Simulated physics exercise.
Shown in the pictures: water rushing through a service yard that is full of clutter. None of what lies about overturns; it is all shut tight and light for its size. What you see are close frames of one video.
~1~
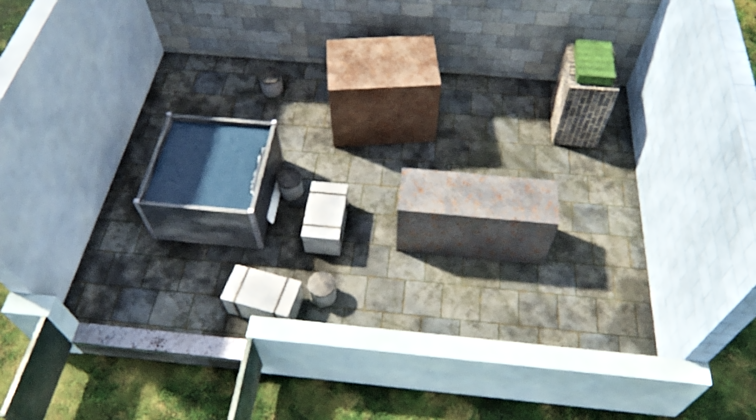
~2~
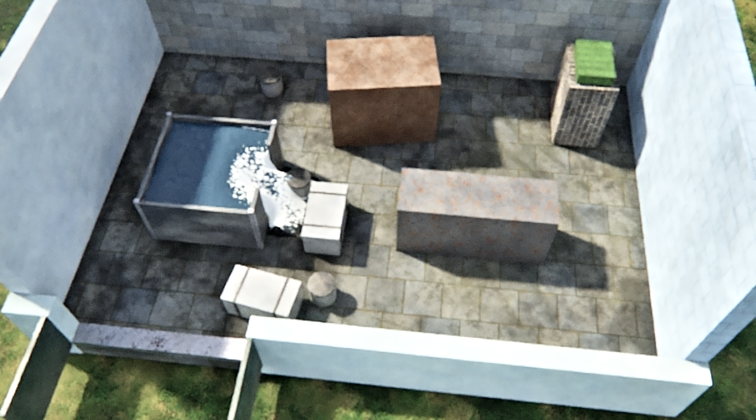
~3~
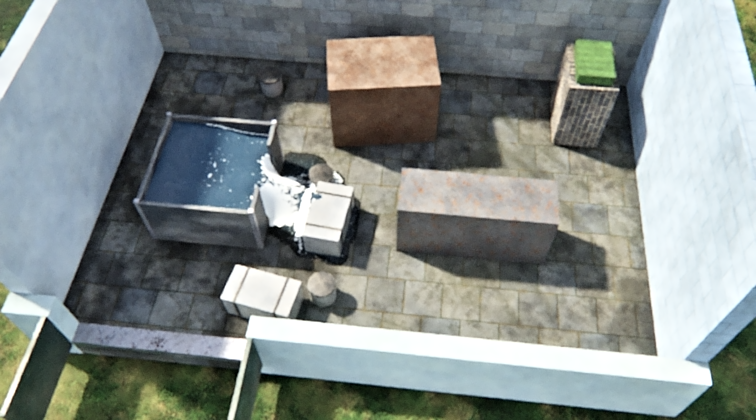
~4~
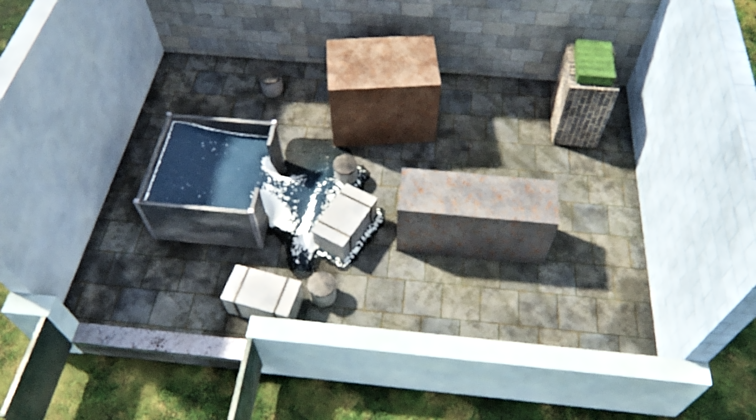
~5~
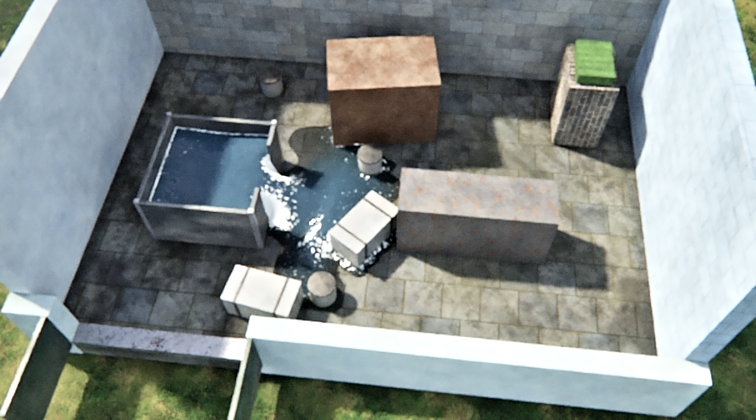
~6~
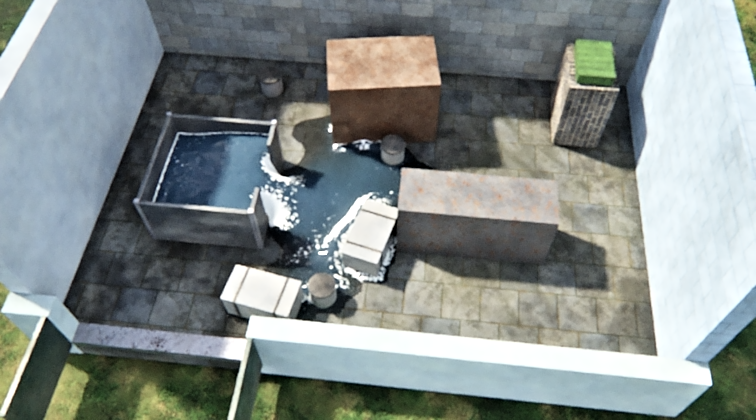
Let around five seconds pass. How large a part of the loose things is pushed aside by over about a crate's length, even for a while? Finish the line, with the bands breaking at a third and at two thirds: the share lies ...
The share lies between a third and two thirds.
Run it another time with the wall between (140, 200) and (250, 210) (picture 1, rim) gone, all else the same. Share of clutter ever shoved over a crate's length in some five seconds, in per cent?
I'd put it at about 20 percent.
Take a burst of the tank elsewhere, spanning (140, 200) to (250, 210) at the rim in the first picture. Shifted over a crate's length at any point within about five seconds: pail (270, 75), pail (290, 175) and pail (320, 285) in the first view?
Taking them in order, short of it, short of it, covered the distance.
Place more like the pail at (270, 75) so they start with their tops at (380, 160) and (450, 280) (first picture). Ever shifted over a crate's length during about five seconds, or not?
In turn: Swept aside, moved that far.
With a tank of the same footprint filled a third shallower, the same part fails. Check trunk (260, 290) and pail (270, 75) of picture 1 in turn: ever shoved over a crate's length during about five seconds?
Fell short of it; fell short of it.
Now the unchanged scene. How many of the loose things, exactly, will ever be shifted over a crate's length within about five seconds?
My count comes to 3.
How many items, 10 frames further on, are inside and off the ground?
I make it 0 of them.
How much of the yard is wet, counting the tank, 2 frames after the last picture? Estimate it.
My figure is about 25 percent.
A moment on, 2 of 5 are well off their spots; 0 afloat.
Next, 2 of 5 are well off their spots; 0 afloat.
Later, 2 of 5 are well off their spots; 0 afloat.
In the end, 2 of 5 are well off their spots, and 3 have been at some point; 0 afloat.
